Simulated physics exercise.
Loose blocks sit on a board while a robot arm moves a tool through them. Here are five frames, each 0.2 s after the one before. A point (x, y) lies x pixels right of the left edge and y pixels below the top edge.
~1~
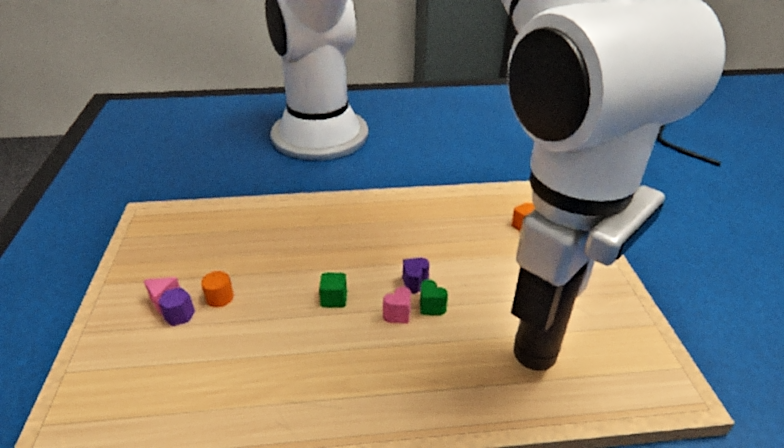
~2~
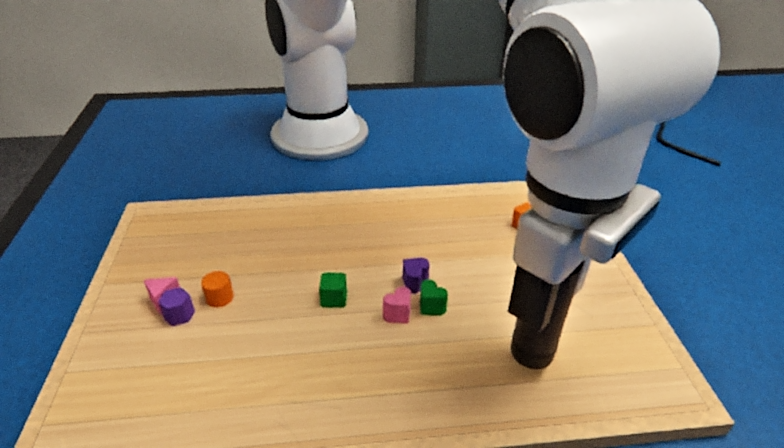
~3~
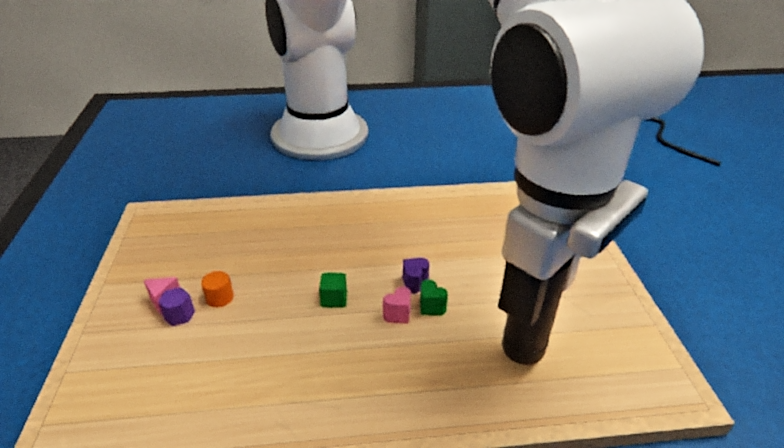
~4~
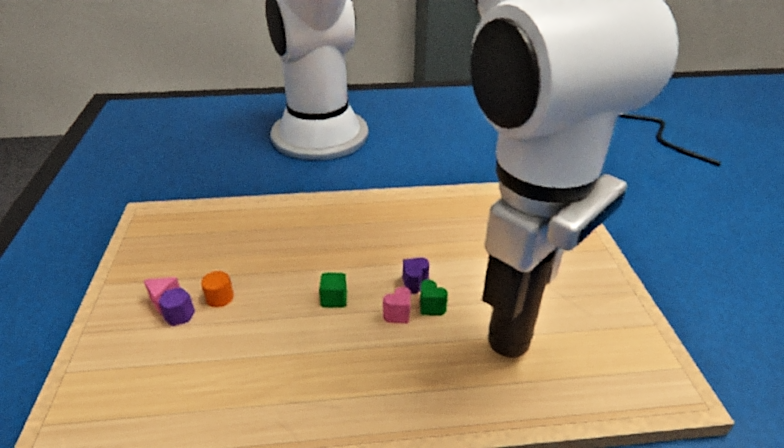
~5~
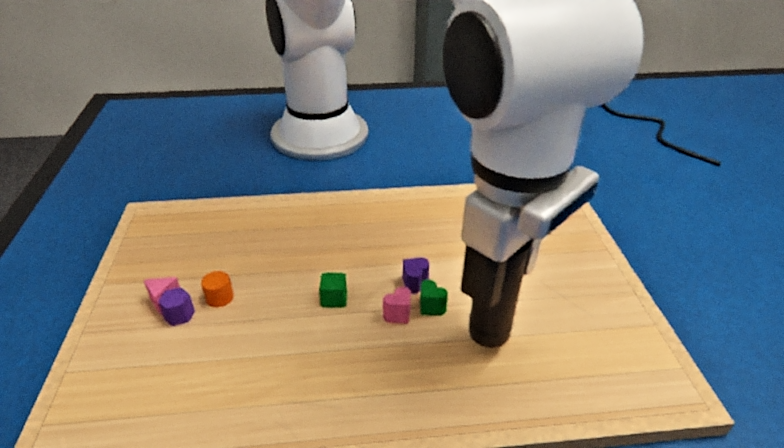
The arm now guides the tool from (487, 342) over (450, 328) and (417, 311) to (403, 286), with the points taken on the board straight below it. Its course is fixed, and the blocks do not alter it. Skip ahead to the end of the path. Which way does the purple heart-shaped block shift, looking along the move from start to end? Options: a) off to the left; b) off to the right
The answer is b.
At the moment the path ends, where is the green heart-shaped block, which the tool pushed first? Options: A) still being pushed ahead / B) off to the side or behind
Letter A.
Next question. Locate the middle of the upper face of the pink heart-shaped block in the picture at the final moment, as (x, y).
I think it will end close to (379, 289).
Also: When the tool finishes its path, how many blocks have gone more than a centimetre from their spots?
I'd say three or more blocks get shifted by more than about 1 cm.
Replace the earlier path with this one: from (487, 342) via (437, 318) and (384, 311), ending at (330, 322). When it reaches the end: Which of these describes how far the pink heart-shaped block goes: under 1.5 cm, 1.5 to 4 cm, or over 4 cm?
The pink heart-shaped block ends up quite far away, over 4 cm.
On the path given first. One third of the way, tool at (450, 317); green heart-shaped block at (430, 288).
Two thirds of the way, tool at (417, 301); pink heart-shaped block at (385, 292), turned 20° anticlockwise; purple heart-shaped block at (407, 255), turned 75° clockwise; green heart-shaped block at (401, 271).
At the end, tool at (404, 276); green square block in place; pink heart-shaped block at (379, 289), turned 40° anticlockwise; purple heart-shaped block at (403, 241), turned 155° clockwise; green heart-shaped block at (383, 253), turned 25° anticlockwise.
